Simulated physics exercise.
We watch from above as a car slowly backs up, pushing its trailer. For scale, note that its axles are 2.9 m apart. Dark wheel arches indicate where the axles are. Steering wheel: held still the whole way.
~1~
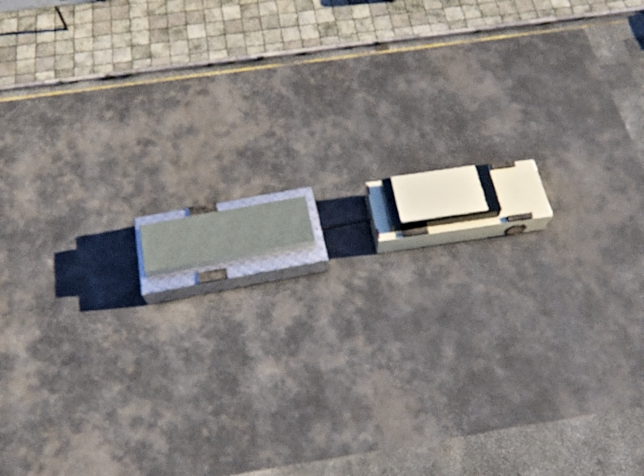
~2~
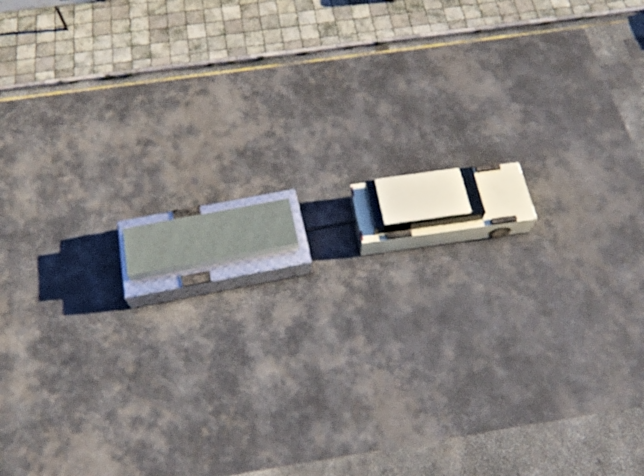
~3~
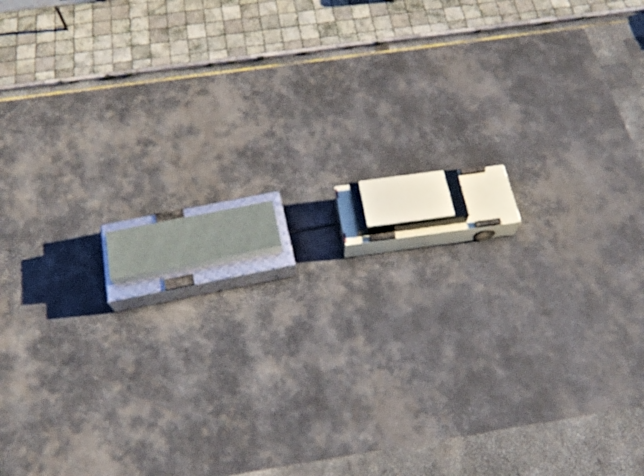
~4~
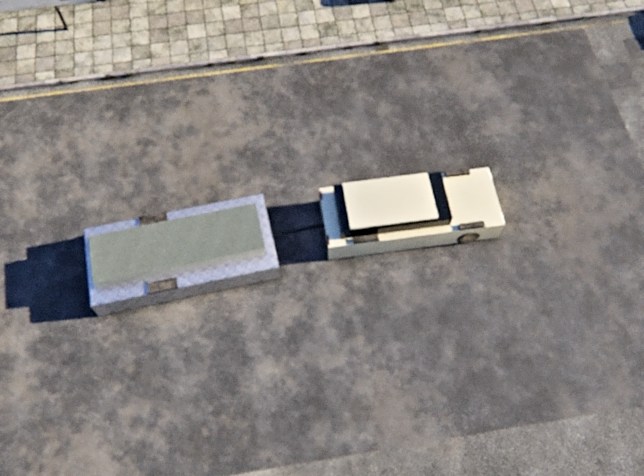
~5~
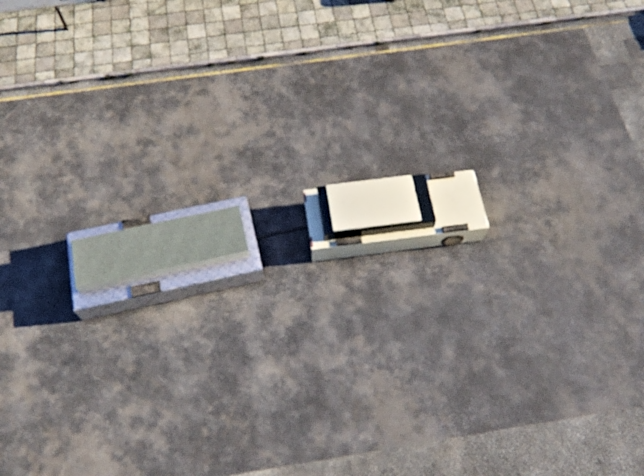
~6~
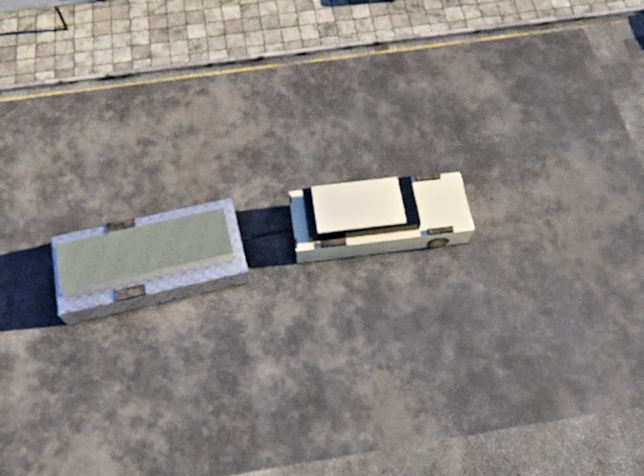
A cream-coloured car with a dark-edged roof backed slowly to the left across the grey pavement, pushing a pale, grey-topped trailer ahead of it, the two staying nearly in line and their shadows moving along.
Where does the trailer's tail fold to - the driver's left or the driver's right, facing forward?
The driver's right.
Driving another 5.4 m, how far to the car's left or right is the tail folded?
30° to the car's right.
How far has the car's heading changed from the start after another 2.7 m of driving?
I'd put it at around 4 degrees.
With 2.7 m more driven, the tail is 16° to the car's right, the car has turned 4° and the trailer's axle is at (24, 286) of the last picture.
With 5.4 m more driven, the tail is 32° to the car's right, the car has turned 6° and the trailer's axle is out of the picture.
With 8.1 m more driven, the tail is 60° to the car's right, the car has turned 8° and the trailer's axle is out of the picture; it has jack-knifed.
